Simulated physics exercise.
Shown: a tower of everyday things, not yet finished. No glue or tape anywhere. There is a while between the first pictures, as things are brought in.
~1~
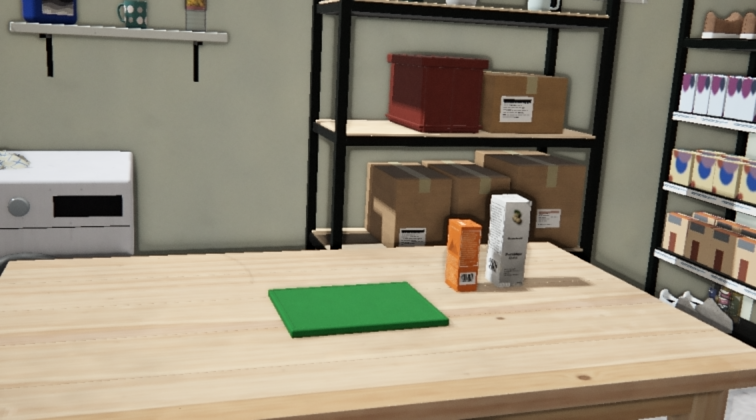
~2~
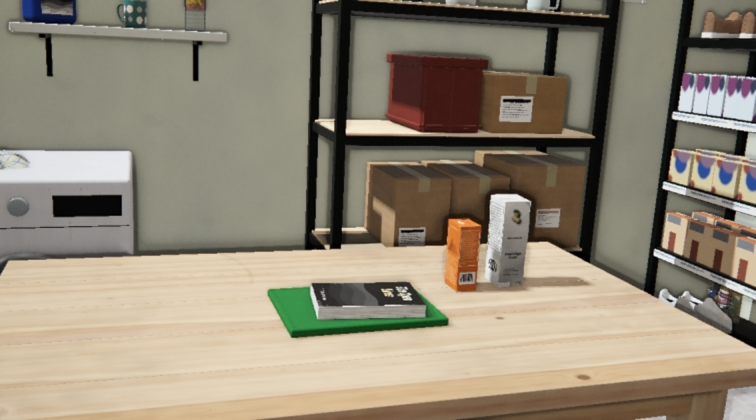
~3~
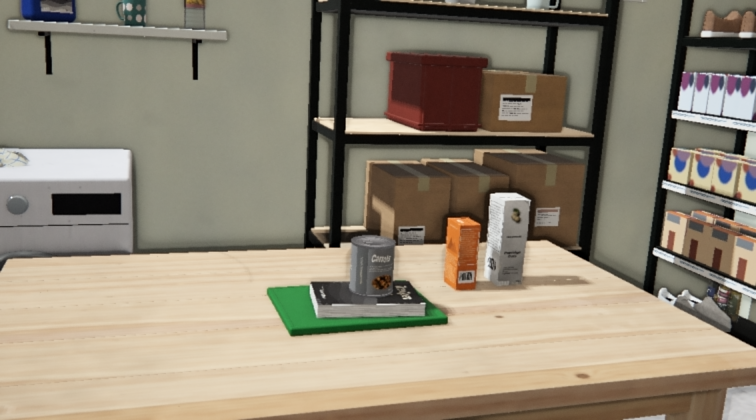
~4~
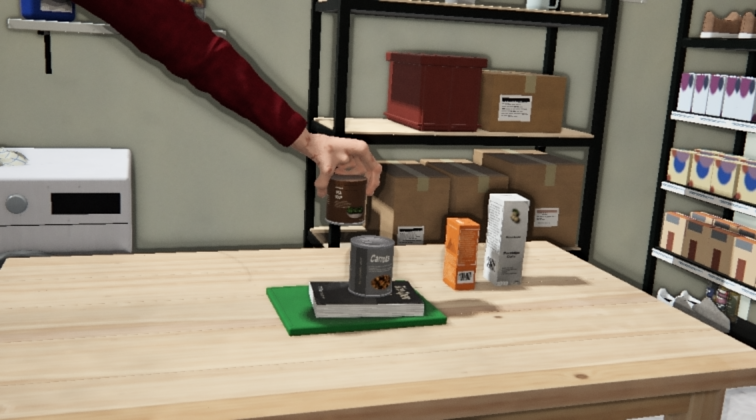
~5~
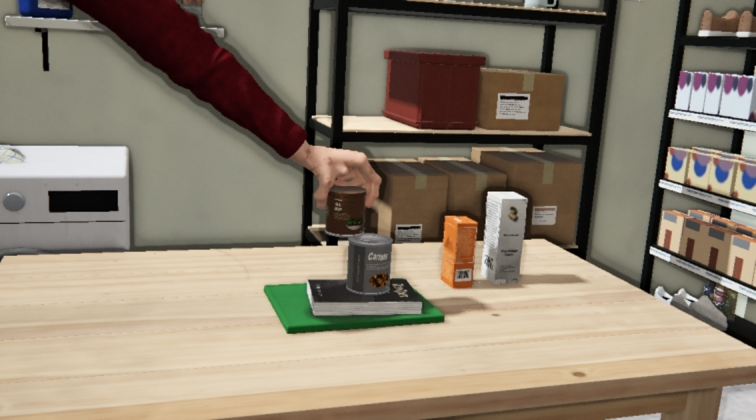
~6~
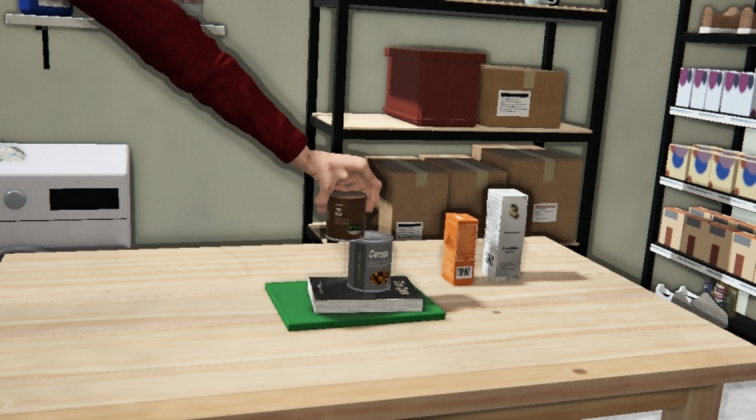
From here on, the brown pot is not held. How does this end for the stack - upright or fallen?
It does not remain steady.
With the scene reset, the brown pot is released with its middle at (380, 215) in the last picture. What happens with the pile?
What happens next is that it remains steady.
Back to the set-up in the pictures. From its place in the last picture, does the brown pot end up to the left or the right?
It goes leftward.
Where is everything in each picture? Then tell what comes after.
In the first frame, the last thing is not in view yet; orange carton (463, 255).
In the second frame, the last thing is not in view yet; black book (366, 300).
In the third frame, the last thing is not in view yet; green tray (354, 305).
In the fourth frame, on its way; brown pot (346, 199); grey tin (371, 266).
In the fifth frame, on its way; brown pot (346, 211); white carton (504, 238).
In the sixth frame, in place under the hand; brown pot (346, 216); orange carton (460, 249).
Then, 0.30 s later than the last frame, brown pot tilted by 53° near (329, 231).
Then, 0.50 s later than the last frame, brown pot now fallen.
Then, 0.80 s later than the last frame, things are still on the move.
Then, 1.30 s later than the last frame, nothing new.
When it is over, fallen, brown pot; the other 5 as before. End places, in pixels of the last picture, brown pot near (230, 296). The pile gives way.
